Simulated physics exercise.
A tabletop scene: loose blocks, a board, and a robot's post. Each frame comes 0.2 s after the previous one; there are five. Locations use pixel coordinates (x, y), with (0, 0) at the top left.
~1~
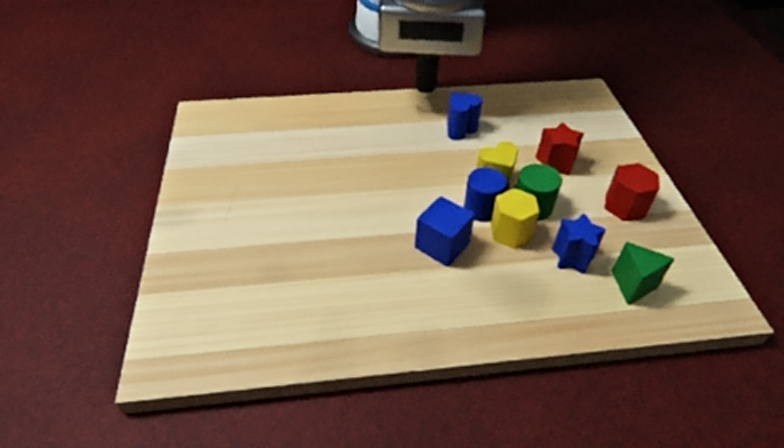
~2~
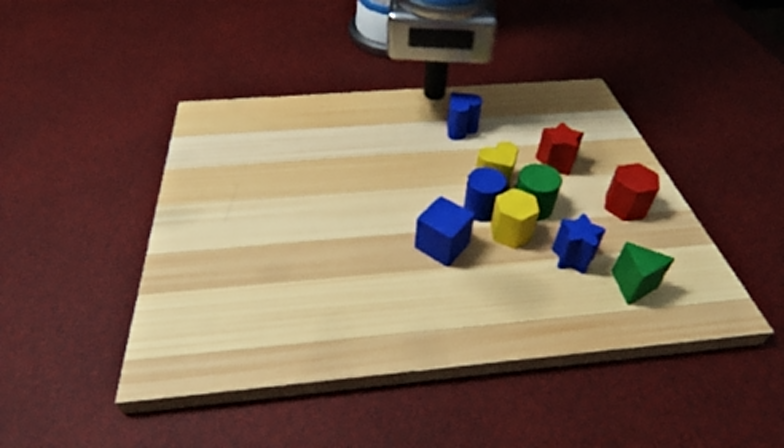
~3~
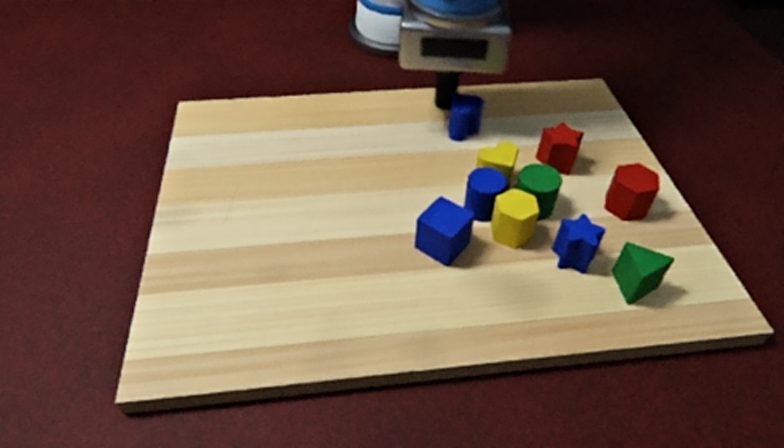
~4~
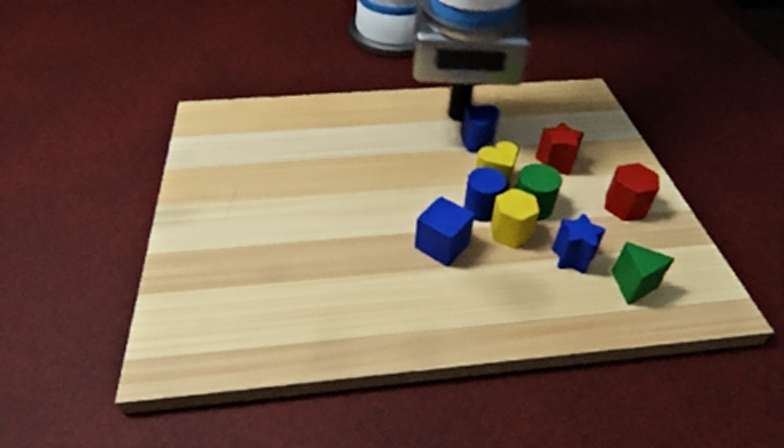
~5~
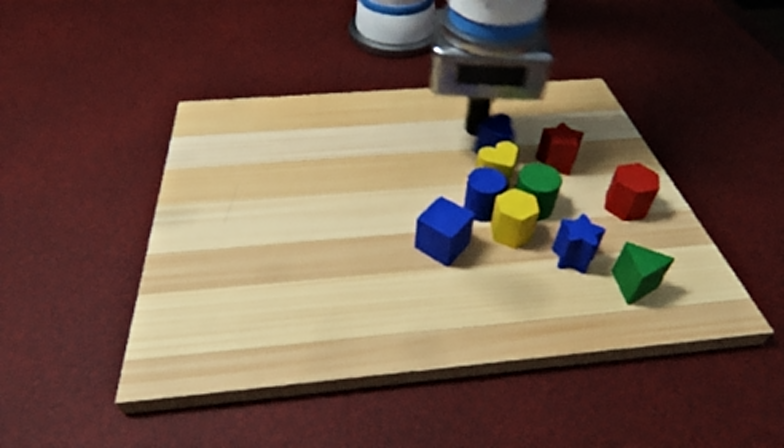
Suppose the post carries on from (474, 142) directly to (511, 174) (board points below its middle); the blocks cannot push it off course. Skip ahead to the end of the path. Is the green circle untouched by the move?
Going by the path, yes.
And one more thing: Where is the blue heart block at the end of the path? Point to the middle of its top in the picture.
Around (546, 147).
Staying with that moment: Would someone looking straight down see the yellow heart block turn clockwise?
That would be a yes.
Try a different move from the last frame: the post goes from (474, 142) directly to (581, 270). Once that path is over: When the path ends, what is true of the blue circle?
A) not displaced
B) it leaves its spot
I choose B.
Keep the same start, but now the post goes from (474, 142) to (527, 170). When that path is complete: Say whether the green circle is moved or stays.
Right where it was.
What follows on the original path. Halfway along, post (494, 145); blue heart block (523, 137), turned 15° anticlockwise.
At the end, post (514, 161); blue heart block (546, 147), turned 35° anticlockwise; yellow heart block (505, 161), turned 35° clockwise; green circle unmoved; red star (568, 134), turned 15° anticlockwise.
